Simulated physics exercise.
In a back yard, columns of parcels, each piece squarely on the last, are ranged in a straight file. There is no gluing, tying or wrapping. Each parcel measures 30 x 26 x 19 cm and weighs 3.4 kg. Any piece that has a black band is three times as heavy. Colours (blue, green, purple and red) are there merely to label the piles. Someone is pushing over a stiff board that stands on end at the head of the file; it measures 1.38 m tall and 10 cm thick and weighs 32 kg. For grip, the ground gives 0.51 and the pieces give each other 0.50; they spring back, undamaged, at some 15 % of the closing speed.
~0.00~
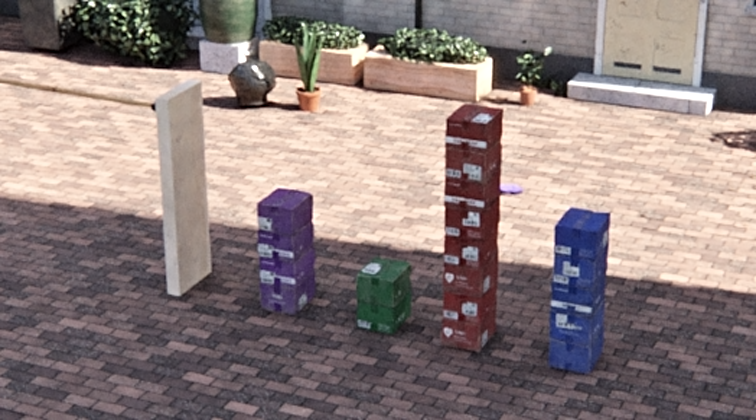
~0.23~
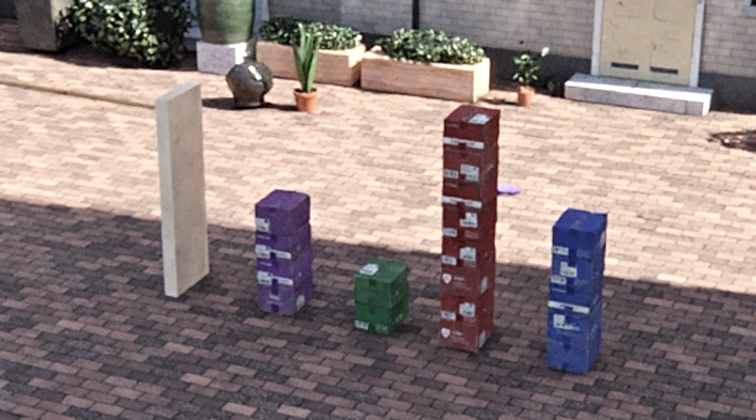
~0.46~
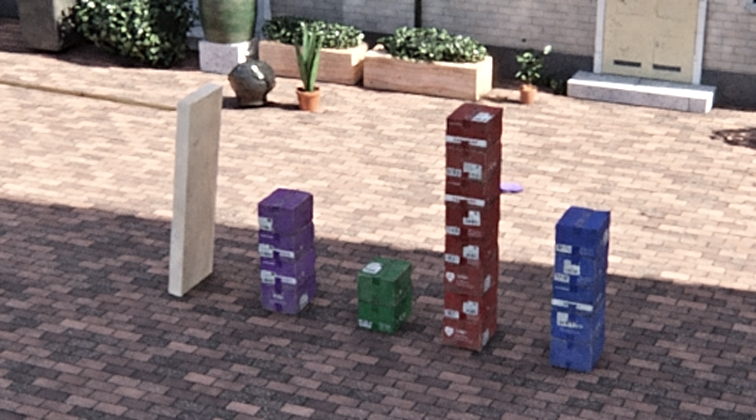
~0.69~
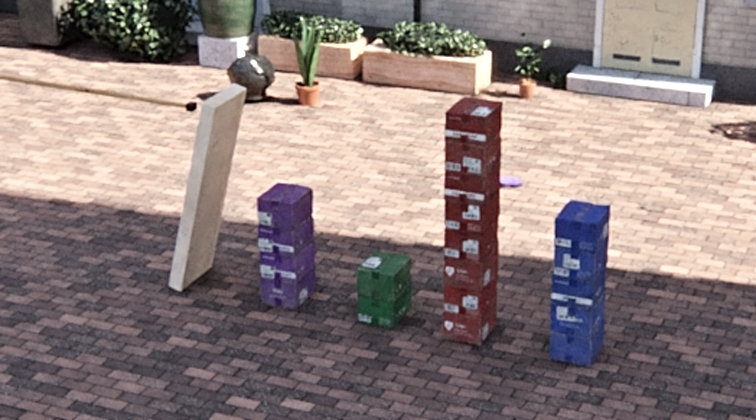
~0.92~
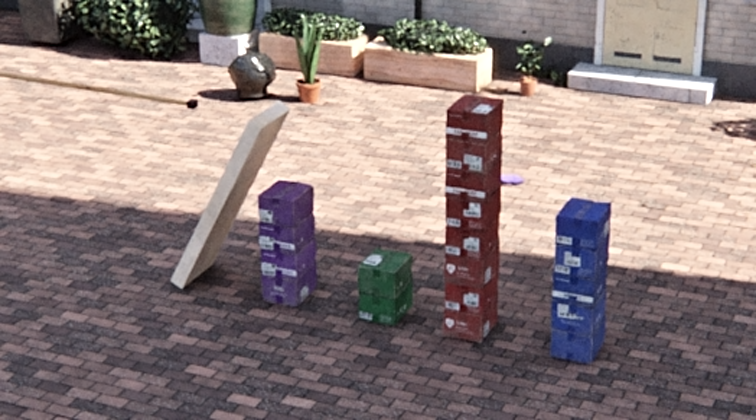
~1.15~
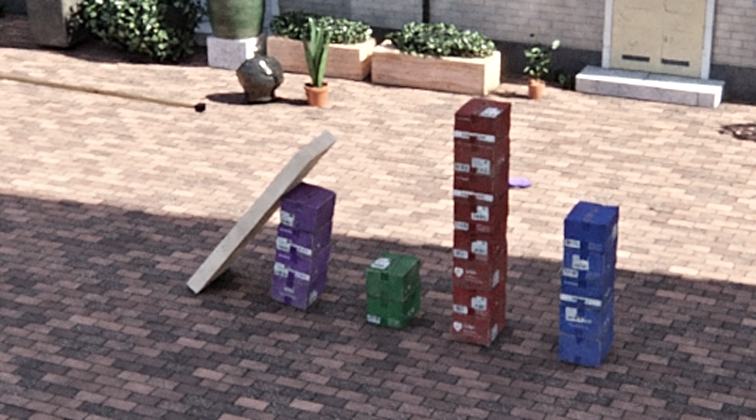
A pole nudged the tall pale board on the left, which tilted to the right and came against the top of the purple stack, leaning it slightly, while the green, red and blue stacks stayed upright.
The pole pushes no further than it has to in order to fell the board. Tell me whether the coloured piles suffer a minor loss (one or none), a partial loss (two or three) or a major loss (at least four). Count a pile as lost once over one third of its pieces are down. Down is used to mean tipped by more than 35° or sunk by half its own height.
A minor loss.
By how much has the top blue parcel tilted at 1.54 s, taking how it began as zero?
About 0°.
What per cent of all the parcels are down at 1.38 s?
0 per cent.
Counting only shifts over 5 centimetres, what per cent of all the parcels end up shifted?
I make it 25 per cent.
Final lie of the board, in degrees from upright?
I'd say it's close to 60° from upright.
After 1.24 s, board 43° from upright; none of the 19 parcels down, 4 disturbed; top purple parcel leaning 16°.
After 1.38 s, board 52° from upright; none of the 19 parcels down, 4 disturbed; top purple parcel leaning 32°.
After 1.54 s, board 61° from upright; 4 of the 19 parcels down; top purple parcel leaning 61°, 14 cm lower; top green parcel shifted 25 mm.
At rest (2.1 s), board 61° from upright; 4 of the 19 parcels down; top purple parcel leaning 61°, 14 cm lower; top green parcel shifted 56 mm. Wrecked, purple. As the last picture would show them, middles, top purple parcel near (381, 241), top green parcel near (401, 278).
